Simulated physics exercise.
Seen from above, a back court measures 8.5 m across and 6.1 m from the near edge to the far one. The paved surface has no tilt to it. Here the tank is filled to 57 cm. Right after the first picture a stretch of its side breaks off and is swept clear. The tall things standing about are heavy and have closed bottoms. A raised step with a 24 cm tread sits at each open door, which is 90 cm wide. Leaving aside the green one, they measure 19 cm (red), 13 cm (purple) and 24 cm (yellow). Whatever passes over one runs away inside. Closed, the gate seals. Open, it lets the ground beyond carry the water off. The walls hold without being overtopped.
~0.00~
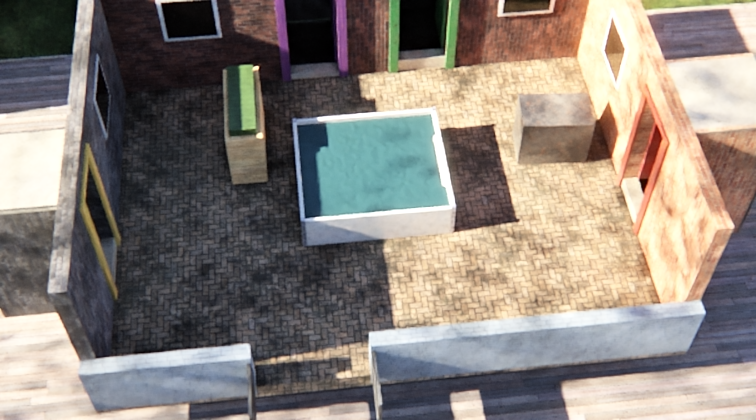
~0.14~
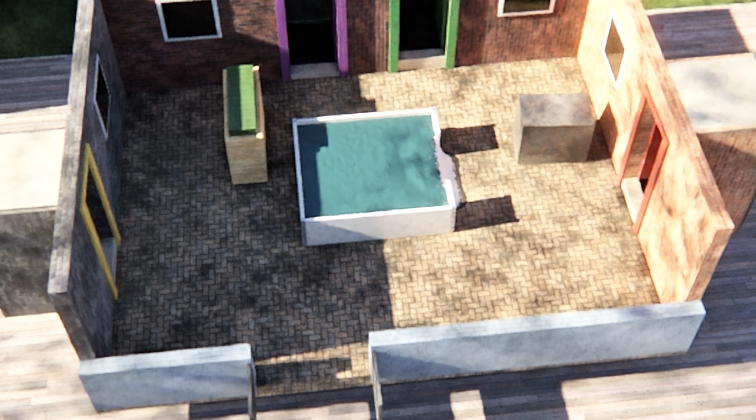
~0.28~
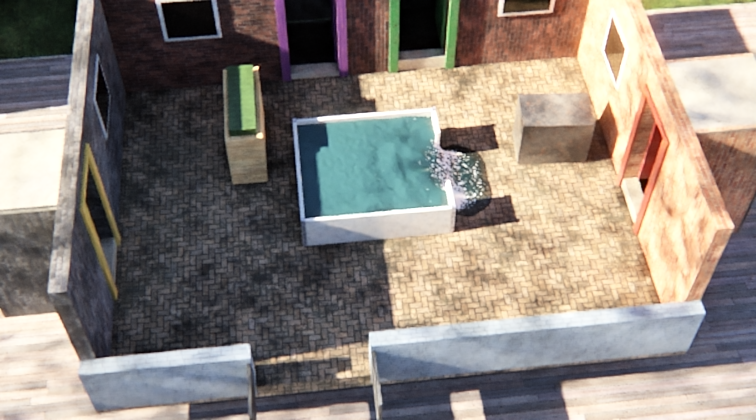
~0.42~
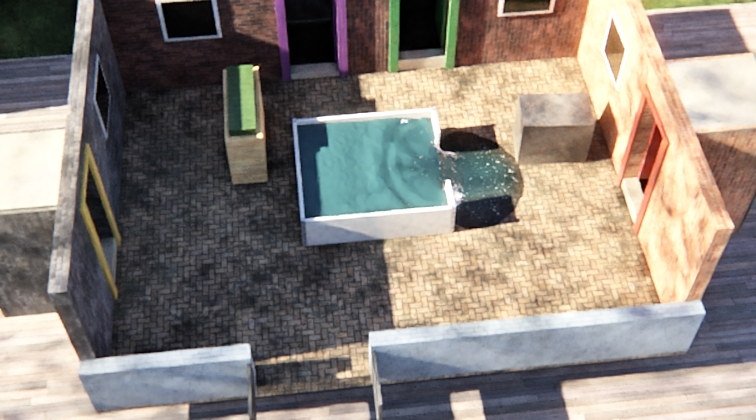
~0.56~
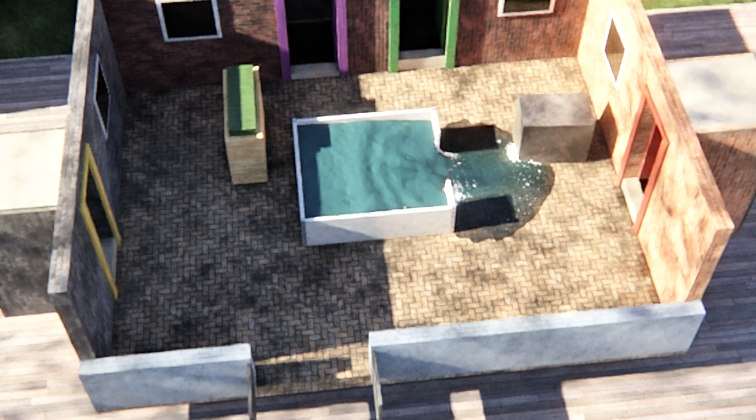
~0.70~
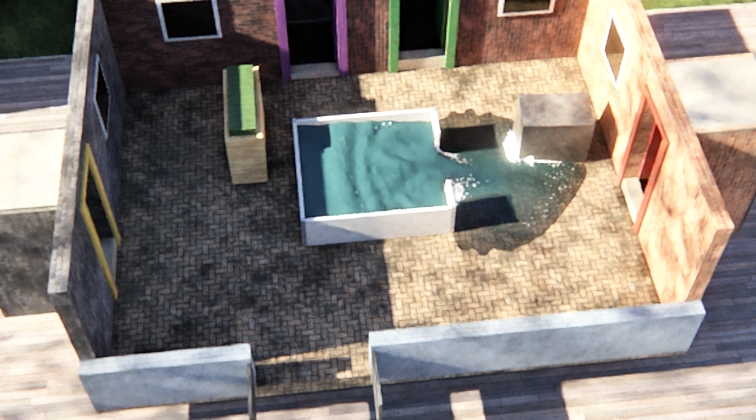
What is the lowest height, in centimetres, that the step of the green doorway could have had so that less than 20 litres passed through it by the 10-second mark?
About 6.5 cm.
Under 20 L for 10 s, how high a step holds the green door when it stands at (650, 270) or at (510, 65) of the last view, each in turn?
Roughly 12.5 cm for the first and 12.0 cm for the second.
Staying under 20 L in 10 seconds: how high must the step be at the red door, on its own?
Red - roughly 23 cm.
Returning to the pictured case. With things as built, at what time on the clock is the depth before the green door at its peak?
Peak: Close to 6.0 s.
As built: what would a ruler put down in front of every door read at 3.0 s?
Red door 27 cm, green door 8 cm, purple door 0 cm, yellow door 0 cm.
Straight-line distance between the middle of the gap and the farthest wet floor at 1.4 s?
Reach: Approx. 3.4 m.
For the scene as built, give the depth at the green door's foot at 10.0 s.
A ruler would read roughly 6.0 cm.
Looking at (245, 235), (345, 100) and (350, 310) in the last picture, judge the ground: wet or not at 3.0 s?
Status: Clear / clear / clear.
After 1.4 s water covers 15 % of the floor, deepest (34 cm) near (450, 185); it has not reached the green door.
After 3.0 s water covers 30 % of the floor, deepest (34 cm) near (666, 321); 8 cm at the green door, 0 litres in over its 27 cm step.
After 10.0 s water covers 90 % of the floor, deepest (10 cm) near (650, 273); 6 cm at the green door, 0 litres in over its 27 cm step.
At the green door as built, the water arrived by 2.4 s and peaked near 11 cm at 6.2 s.
Run again over the same 10 s with other heights there, 29 litres in over 5.5 cm, 12 litres over 7.5 cm. The limit of 20 litres is kept from about 6.5 cm up.
